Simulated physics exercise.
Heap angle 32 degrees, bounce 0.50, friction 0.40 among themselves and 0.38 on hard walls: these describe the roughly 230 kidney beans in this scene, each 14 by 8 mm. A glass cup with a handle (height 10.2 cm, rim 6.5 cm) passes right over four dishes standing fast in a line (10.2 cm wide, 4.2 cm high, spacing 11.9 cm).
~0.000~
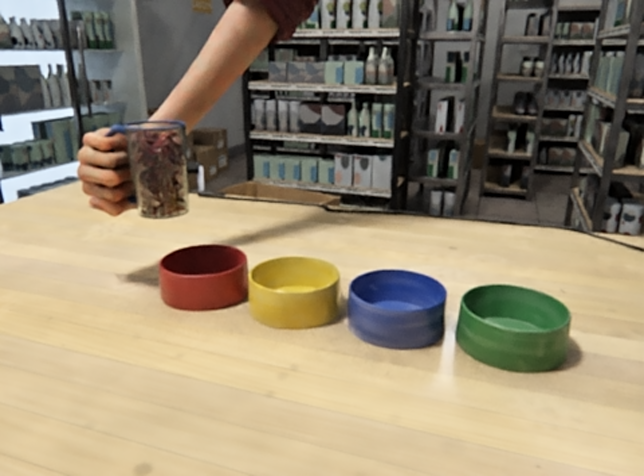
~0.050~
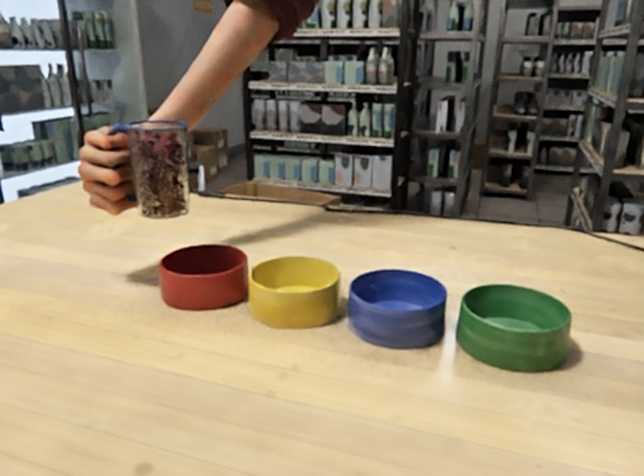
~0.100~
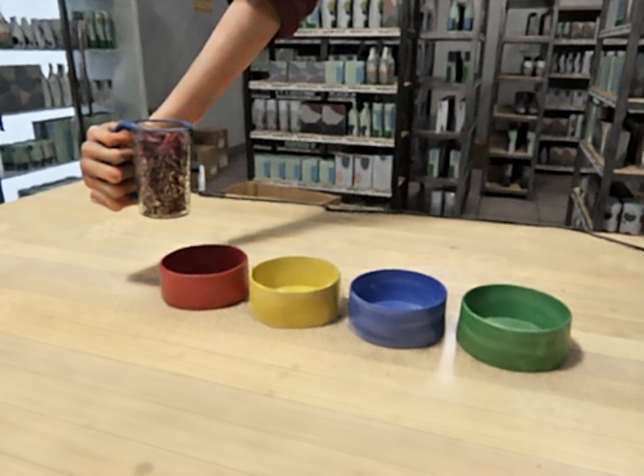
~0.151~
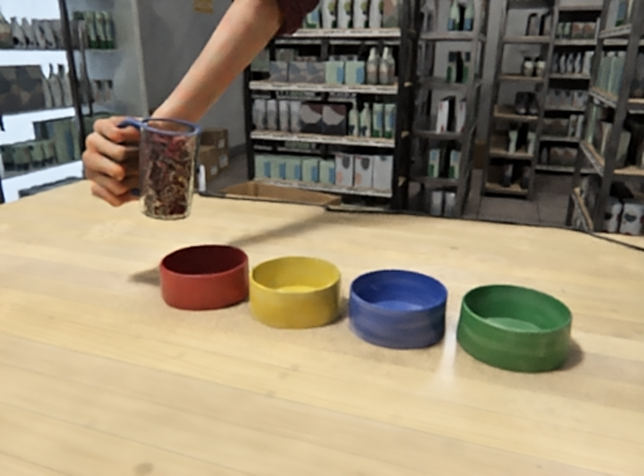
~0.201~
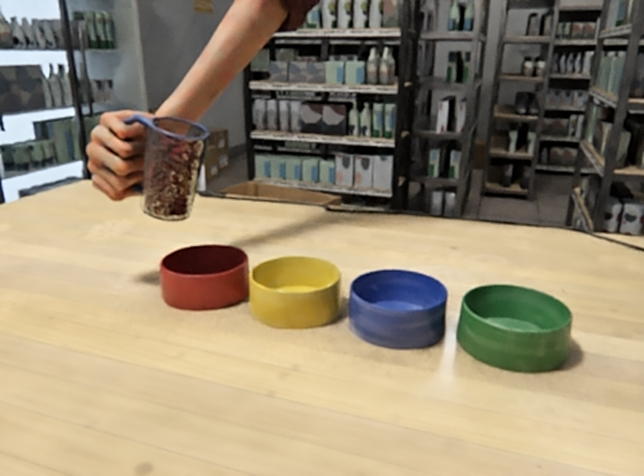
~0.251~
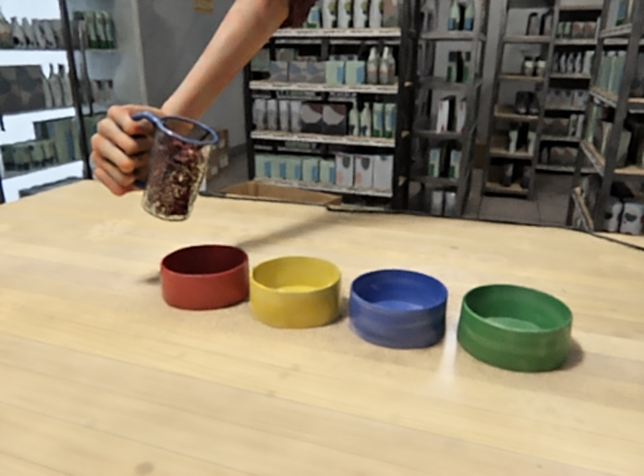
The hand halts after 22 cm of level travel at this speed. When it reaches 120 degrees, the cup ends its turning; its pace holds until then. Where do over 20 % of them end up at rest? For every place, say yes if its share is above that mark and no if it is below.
Red dish: No, blue dish: No, green dish: No, yellow dish: Yes, counter: Yes.
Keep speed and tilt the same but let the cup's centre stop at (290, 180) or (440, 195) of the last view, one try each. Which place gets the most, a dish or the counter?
Try 1 - yellow; try 2 - yellow.
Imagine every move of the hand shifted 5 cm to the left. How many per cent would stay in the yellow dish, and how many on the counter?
Shares would be yellow 90 and counter 10.
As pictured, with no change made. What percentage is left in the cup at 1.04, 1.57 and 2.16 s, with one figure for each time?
In turn: 80 %, 0 %, 0 %.
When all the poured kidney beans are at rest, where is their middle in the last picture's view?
Estimated resting centre: Around (320, 301).
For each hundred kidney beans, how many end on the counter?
Estimate: Close to 30 %.
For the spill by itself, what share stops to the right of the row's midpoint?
Near 60 percent ends up there.
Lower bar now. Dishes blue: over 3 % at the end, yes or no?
With blue the answer is affirmative.
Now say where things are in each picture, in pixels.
The first picture shows cup at (160, 169), tilt 0 degrees, lip at (180, 127), moved 0.0 cm; middle of the pieces at (162, 171); red dish at (204, 260); yellow dish at (295, 273); blue dish at (398, 289); green dish at (515, 306).
The second picture shows cup at (161, 169), tilt 1 degrees, lip at (182, 127), moved 0.1 cm; middle of the pieces at (163, 171).
The third picture shows cup at (164, 169), tilt 5 degrees, lip at (188, 129), moved 0.5 cm; middle of the pieces at (166, 171).
The fourth picture shows cup at (168, 170), tilt 11 degrees, lip at (196, 134), moved 1.0 cm; middle of the pieces at (170, 171).
The fifth picture shows cup at (173, 170), tilt 17 degrees, lip at (205, 138), moved 1.6 cm; middle of the pieces at (174, 171).
The sixth picture shows cup at (177, 171), tilt 23 degrees, lip at (213, 143), moved 2.2 cm; middle of the pieces at (178, 171); red dish at (205, 259); yellow dish at (296, 273); blue dish at (399, 288); green dish at (516, 306). The cup turns about 120 degrees a second and travels 11 cm a second.
After 1.04 s, tilt 116 degrees; cup holds 80 %, yellow 15 %.
After 1.57 s, tilt 120 degrees; cup holds 0 %, blue 10 %, yellow 60 %.
After 2.16 s, tilt 120 degrees; cup holds 0 %, blue 10 %, yellow 60 %.
In the end, at 2.9 s, red 0 %, blue 10 %, green 0 %, yellow 60 %, counter 30 %.
